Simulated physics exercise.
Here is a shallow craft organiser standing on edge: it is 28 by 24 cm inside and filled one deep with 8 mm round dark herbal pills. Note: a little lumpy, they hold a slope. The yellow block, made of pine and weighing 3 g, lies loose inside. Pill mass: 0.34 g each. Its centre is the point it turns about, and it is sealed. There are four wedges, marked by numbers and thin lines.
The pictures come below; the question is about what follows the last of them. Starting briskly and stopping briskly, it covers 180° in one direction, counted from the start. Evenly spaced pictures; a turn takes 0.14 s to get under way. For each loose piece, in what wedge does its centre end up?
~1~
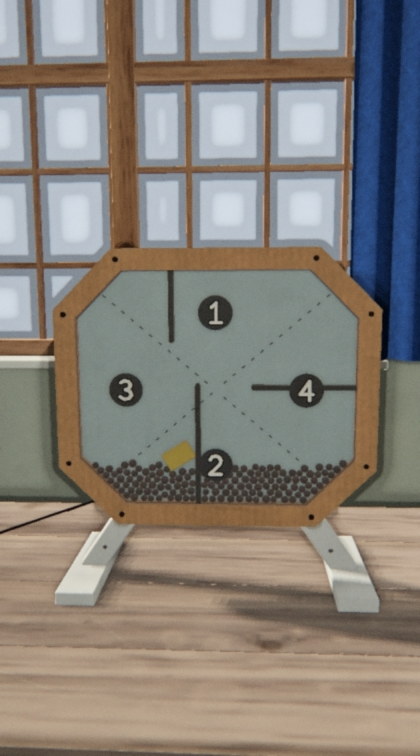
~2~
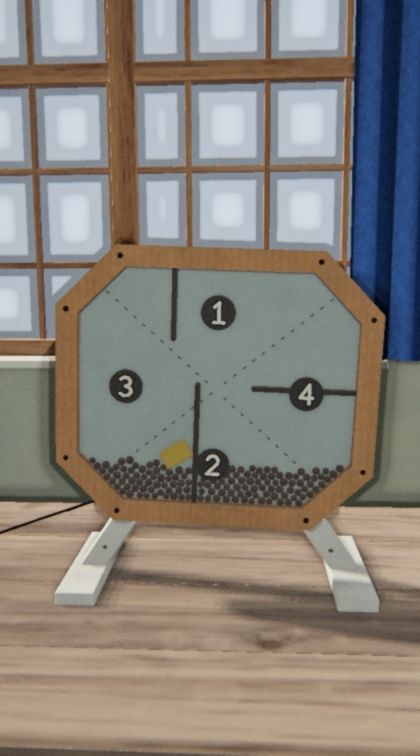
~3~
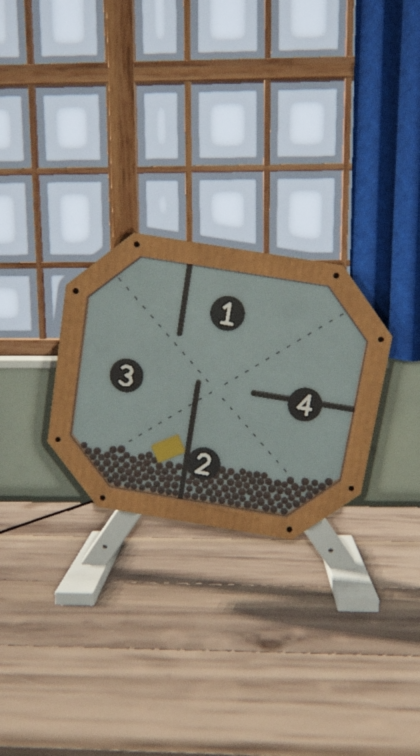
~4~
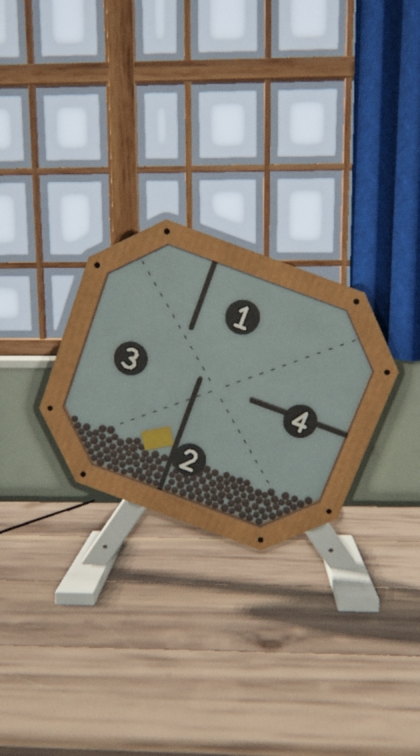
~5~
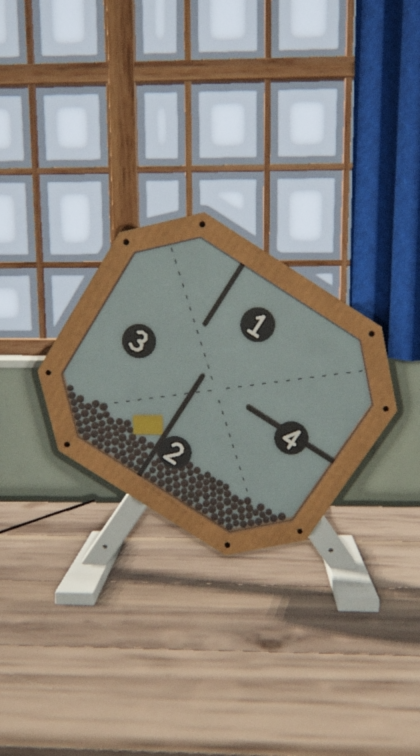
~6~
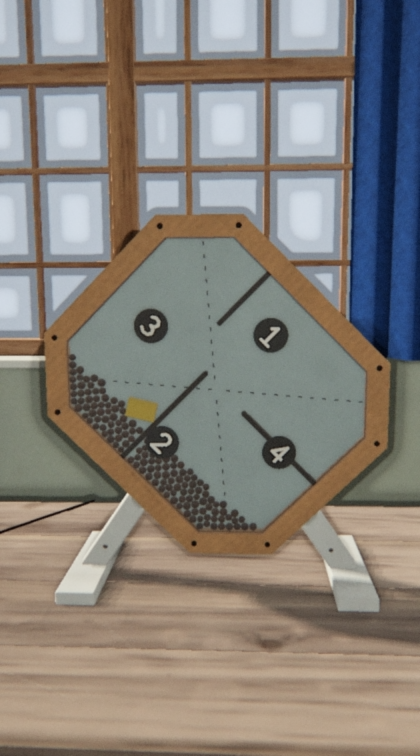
Wedge: 1.
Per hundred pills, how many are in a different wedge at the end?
About 95 percent.
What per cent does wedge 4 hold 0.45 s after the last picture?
About 55 percent of the load.
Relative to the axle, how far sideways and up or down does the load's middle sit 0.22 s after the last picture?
Roughly 9 centimetres to the left and 2 centimetres below.
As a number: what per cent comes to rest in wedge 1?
Roughly 55%.
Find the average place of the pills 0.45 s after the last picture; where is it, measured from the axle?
About 6 cm left and 1 cm above.
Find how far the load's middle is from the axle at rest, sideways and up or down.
Offset approx. 2 cm left, 5 cm below.
Then, 0.22 s after the last picture, it stands 97° clockwise; the pills' middle is 9 cm left of and 2 cm below the centre; no. 2, 65 %, no. 3, 5 %, no. 4, 35 %; yellow block in no. 2.
Then, 0.45 s after the last picture, it stands 152° clockwise; the pills' middle is 6 cm left of and 1 cm above the centre; no. 1, 10 %, no. 2, 20 %, no. 3, 15 %, no. 4, 55 %; yellow block in no. 3.
Then, 0.64 s after the last picture, it stands 180° clockwise; the pills' middle is 4 cm left of and 2 cm below the centre; no. 1, 35 %, no. 3, 10 %, no. 4, 55 %; yellow block in no. 1.
All still 1.8 s after it, it stands 180° clockwise; no. 1, 55 %, no. 2, 0 %, no. 3, 5 %, no. 4, 40 %; yellow block in no. 1.
